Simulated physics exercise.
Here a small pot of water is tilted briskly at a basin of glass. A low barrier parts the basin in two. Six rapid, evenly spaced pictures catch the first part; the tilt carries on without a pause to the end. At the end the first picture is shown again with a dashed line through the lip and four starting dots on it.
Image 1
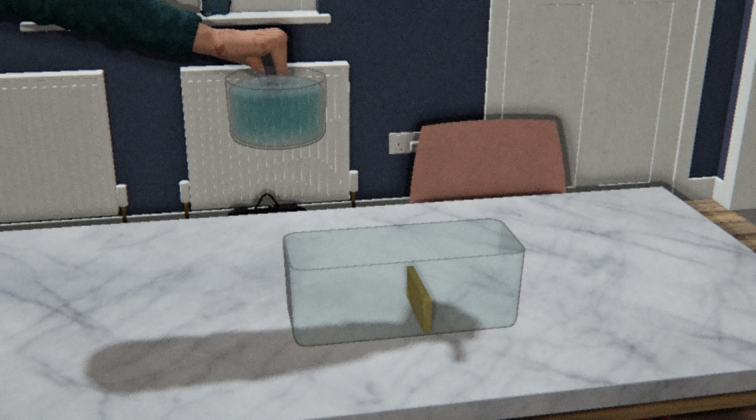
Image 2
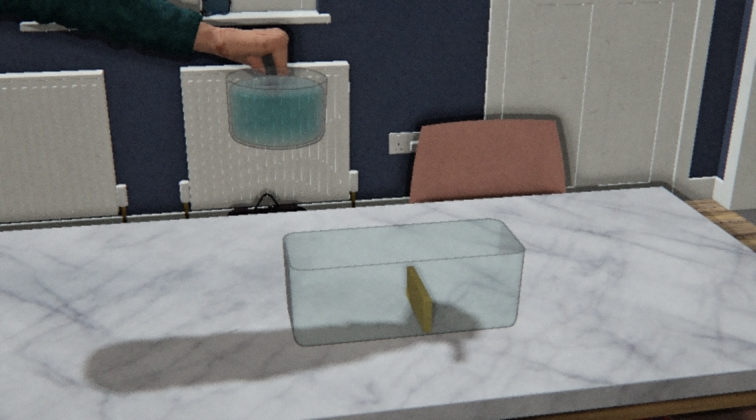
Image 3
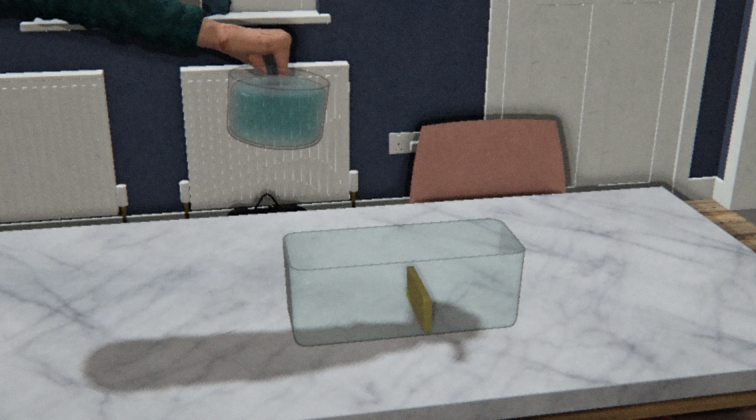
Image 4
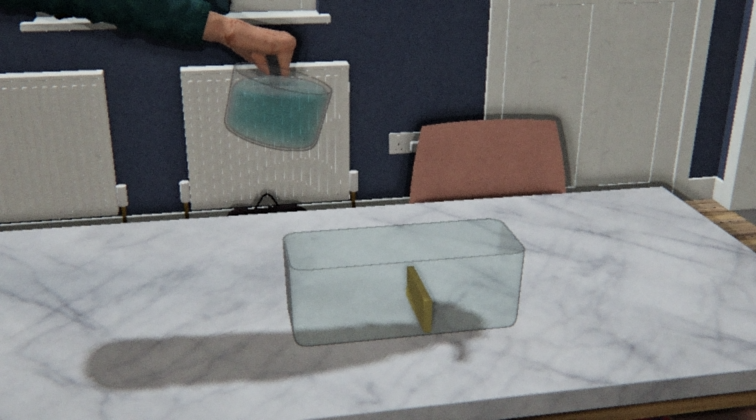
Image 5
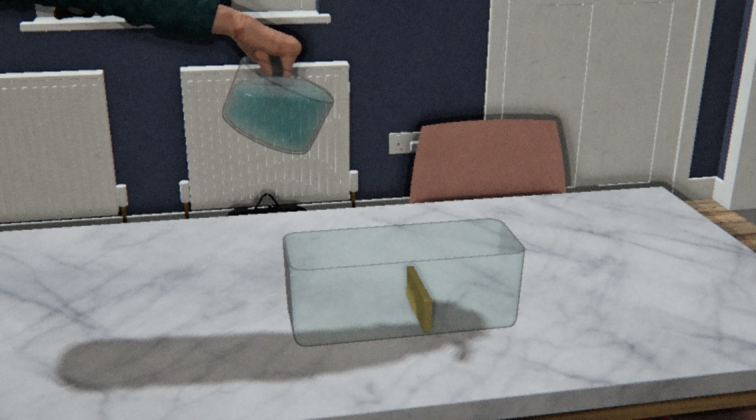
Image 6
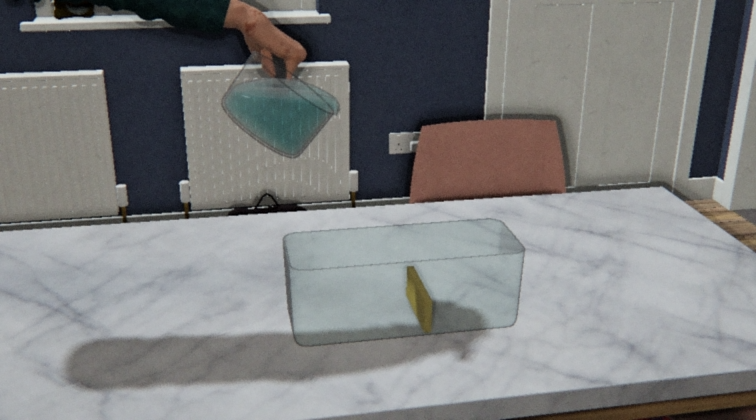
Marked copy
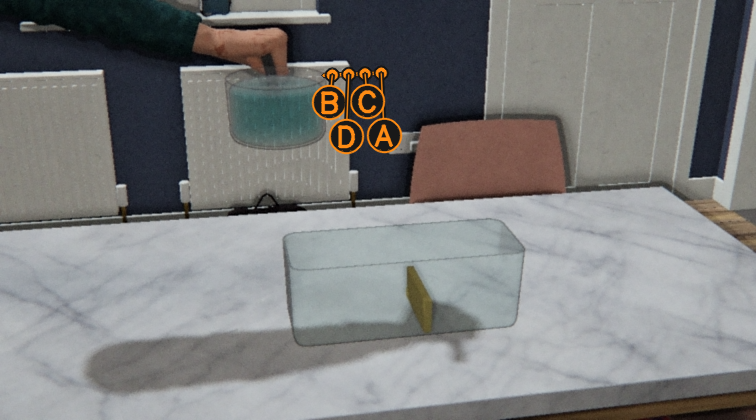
At the start, a hand holds a small clear pot of blue water upright above a glass basin with a low yellowish barrier inside, on a marble table. The hand then tilts the pot to the right, slightly at first and then more steeply, until the water reaches the lowered lip.
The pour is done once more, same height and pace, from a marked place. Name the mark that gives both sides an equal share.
I would pick spot C.
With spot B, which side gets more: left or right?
The left side.
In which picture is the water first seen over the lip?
Picture 5.
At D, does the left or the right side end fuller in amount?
The left side.
On the marked copy, A at (381, 73); B at (332, 75); C at (365, 73); D at (348, 74).
For spot A, about 31 % ends left of the wall and 65 % right of it; 4 % is lost outside.
For spot B, about 86 % ends left of the wall and 6 % right of it; 8 % is lost outside.
For spot C, about 52 % ends left of the wall and 45 % right of it; 3 % is lost outside.
For spot D, about 77 % ends left of the wall and 16 % right of it; 6 % is lost outside.
